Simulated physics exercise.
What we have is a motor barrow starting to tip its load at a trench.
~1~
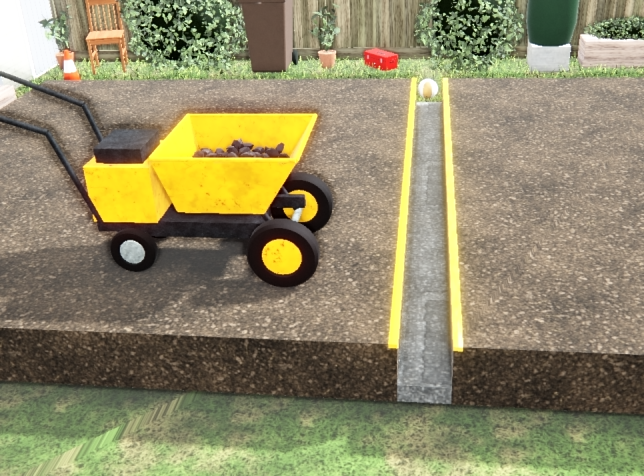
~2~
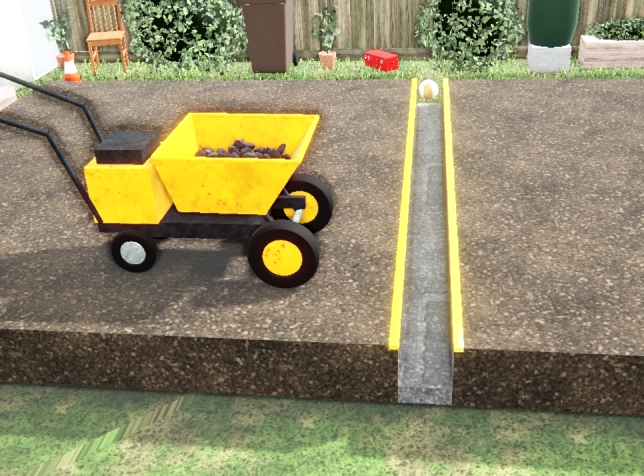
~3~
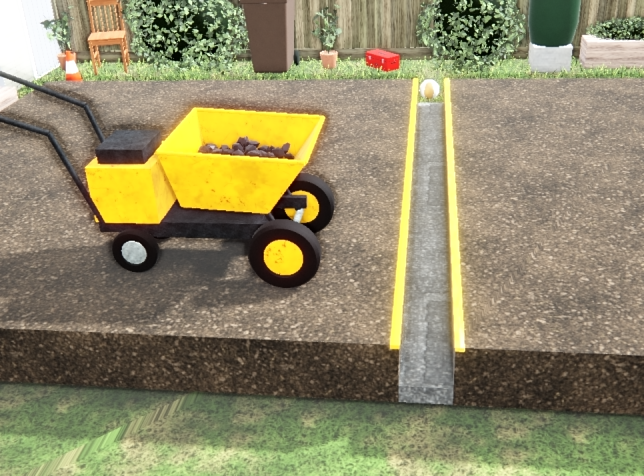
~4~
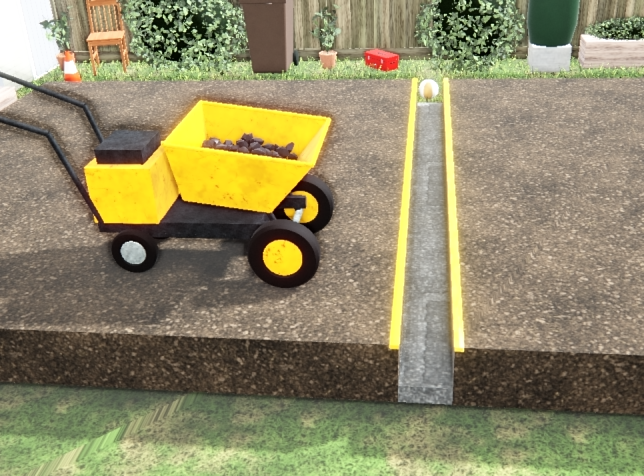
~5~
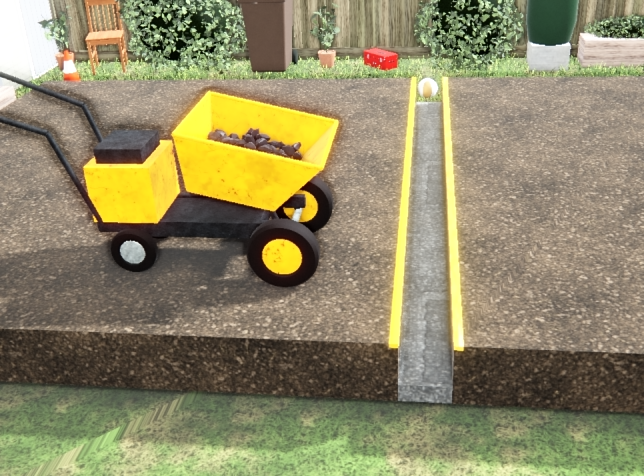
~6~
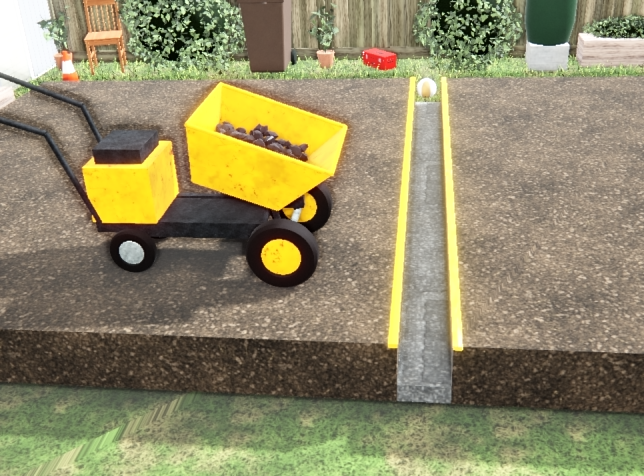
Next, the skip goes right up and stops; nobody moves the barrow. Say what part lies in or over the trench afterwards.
It catches over half.
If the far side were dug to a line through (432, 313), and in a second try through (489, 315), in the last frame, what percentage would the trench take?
Near 80 % and 100 %.
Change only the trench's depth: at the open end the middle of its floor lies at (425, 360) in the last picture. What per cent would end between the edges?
Close to 80 per cent.
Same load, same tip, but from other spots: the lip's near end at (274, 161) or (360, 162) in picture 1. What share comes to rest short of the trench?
Near 20 % and 0 %.
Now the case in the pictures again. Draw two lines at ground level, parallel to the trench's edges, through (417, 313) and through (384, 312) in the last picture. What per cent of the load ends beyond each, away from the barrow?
First some 60, then 100 per cent.
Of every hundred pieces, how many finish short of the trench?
Close to 0 per cent.
Shortly afterwards, skip tipped steeply; the whole lot in the skip.
Next, skip tipped right over; the bulk in the skip; only a few short of the trench; a little in or heaped over the trench; only a few falling.
Some moments later, skip tipped right over; a little in the skip; only a few short of the trench; the bulk in or heaped over the trench.
In the end, skip tipped right over; only a few short of the trench; all but a few in or heaped over the trench; none at all beyond it.
